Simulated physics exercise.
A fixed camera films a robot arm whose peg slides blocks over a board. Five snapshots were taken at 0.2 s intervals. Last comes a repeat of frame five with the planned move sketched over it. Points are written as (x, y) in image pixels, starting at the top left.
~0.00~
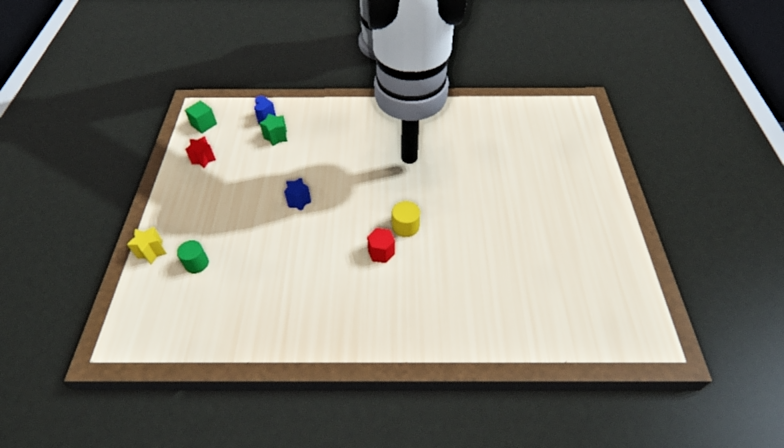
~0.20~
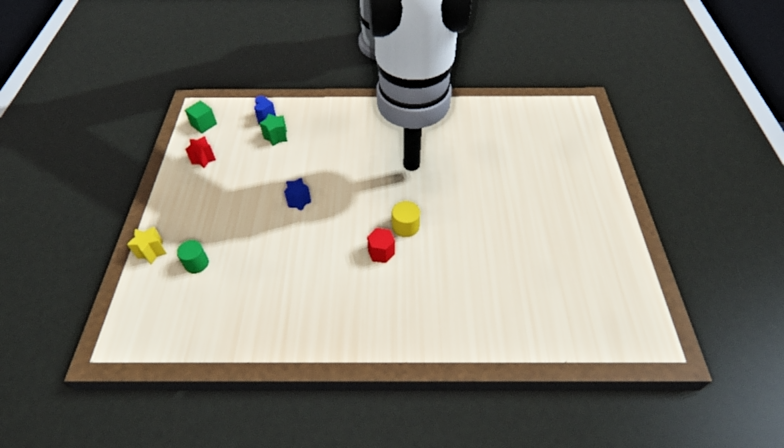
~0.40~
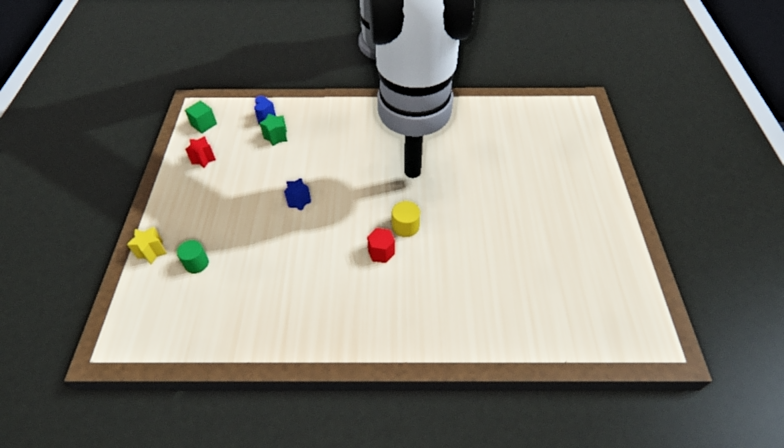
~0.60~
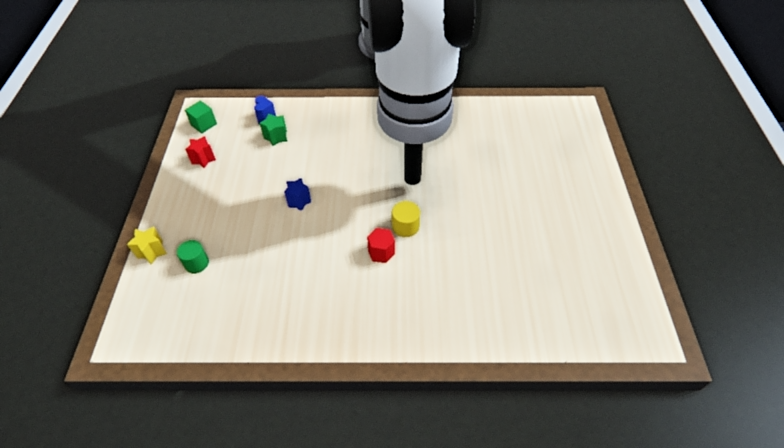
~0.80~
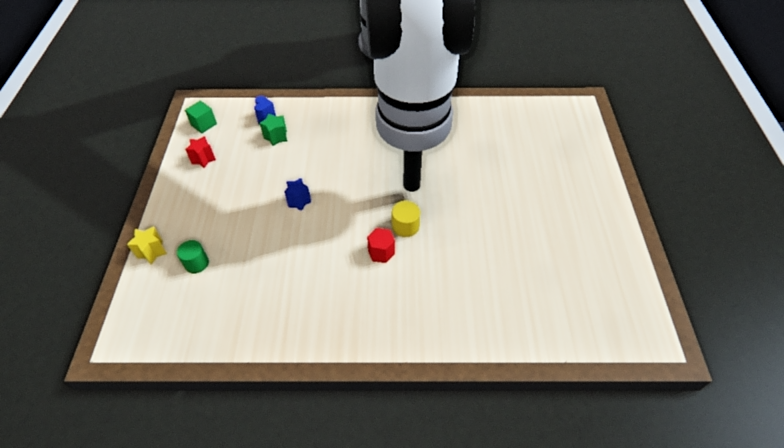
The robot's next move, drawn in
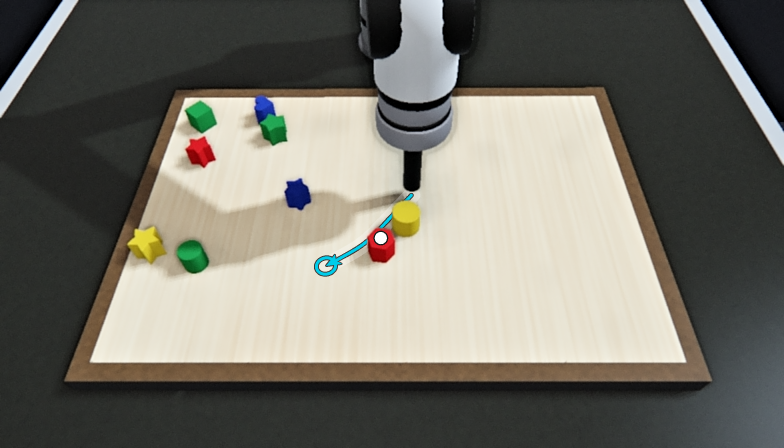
A robot arm moves its black peg slightly down toward the still yellow disc.
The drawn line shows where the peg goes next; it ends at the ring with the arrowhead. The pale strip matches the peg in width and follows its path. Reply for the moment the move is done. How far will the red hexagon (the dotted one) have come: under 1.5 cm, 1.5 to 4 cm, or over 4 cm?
Less than 1.5 cm.
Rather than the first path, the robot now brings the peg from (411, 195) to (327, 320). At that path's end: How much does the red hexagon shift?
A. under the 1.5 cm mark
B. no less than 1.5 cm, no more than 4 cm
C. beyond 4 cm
My answer is option C.
Drawn move, from (411, 195) over (376, 233) to (326, 266); the dot is on the red hexagon.
The first path, step by step. One third of the way, peg (387, 212); yellow disc (404, 219).
Two thirds of the way, peg (360, 237); red hexagon (378, 244), turned 35° anticlockwise; yellow disc (403, 221).
At the end, peg (324, 257); red hexagon (378, 244), turned 35° anticlockwise; yellow disc (403, 221).
